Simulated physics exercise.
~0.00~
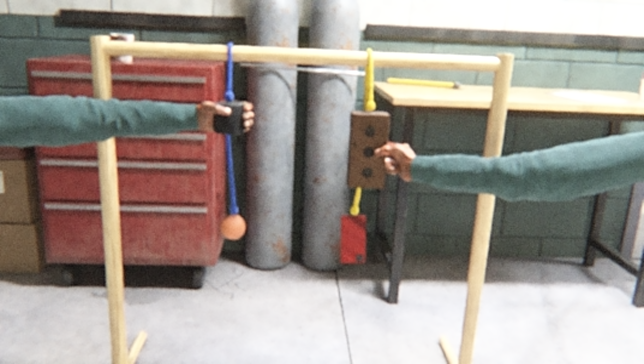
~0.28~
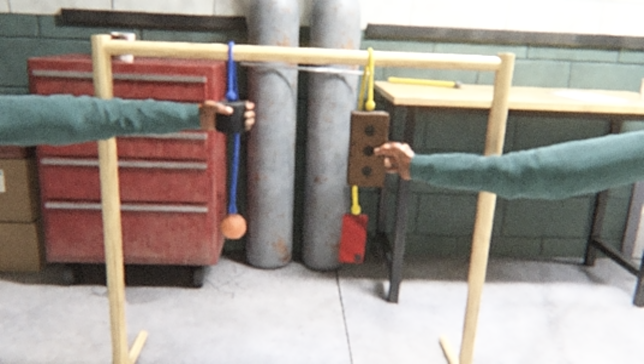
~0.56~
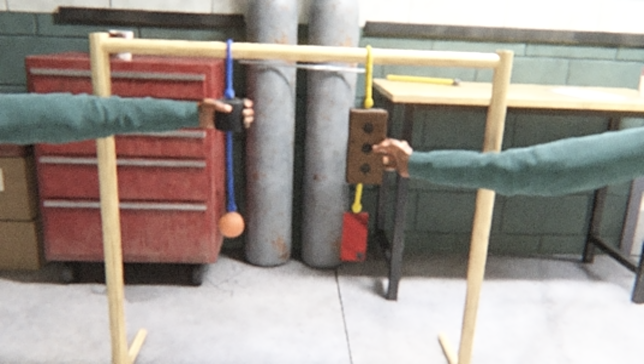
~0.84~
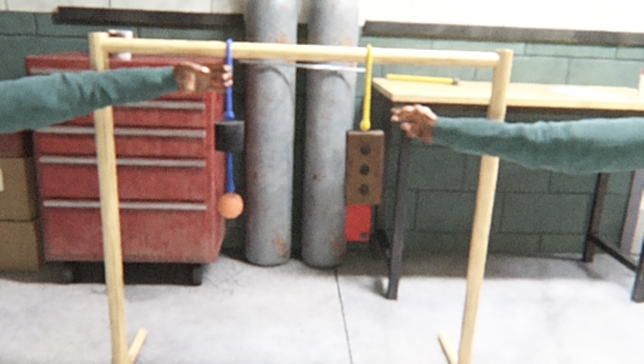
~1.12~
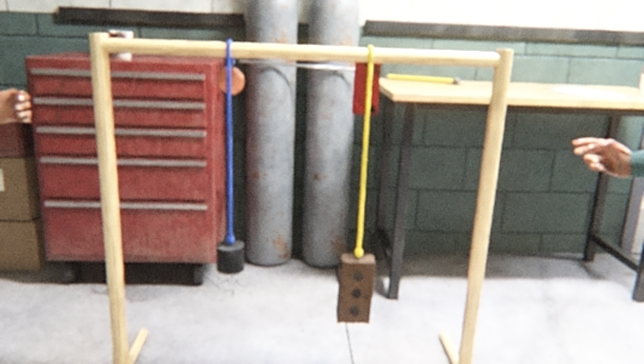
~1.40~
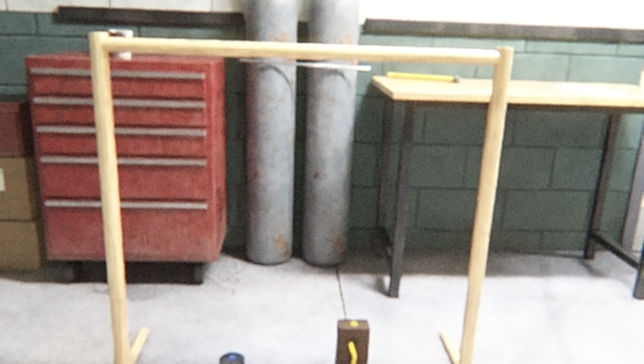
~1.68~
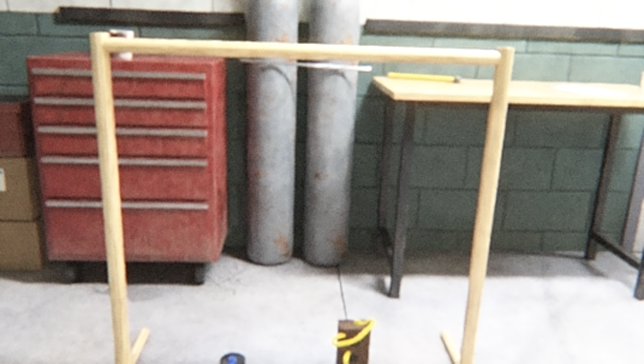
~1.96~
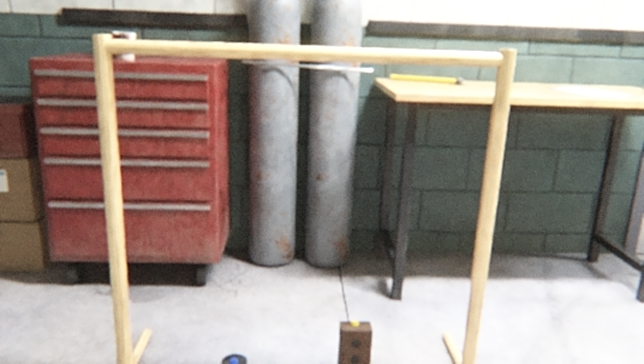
In a workshop seen from the front by a slightly swaying camera, a pale wooden frame stands before a red tool chest, two grey cylinders and a workbench. Over its rail hang a blue rope on the left, with a small dark object and an orange ball, and a yellow rope on the right, with a brown holed brick and a flat red object. Two green-sleeved arms hold the dark object and the brick still, then let go and draw back. The dark object and brick drop as the ball and red object rise towards the rail. Both ropes slip off, and the dark object and brick end on the floor below, the rail bare.
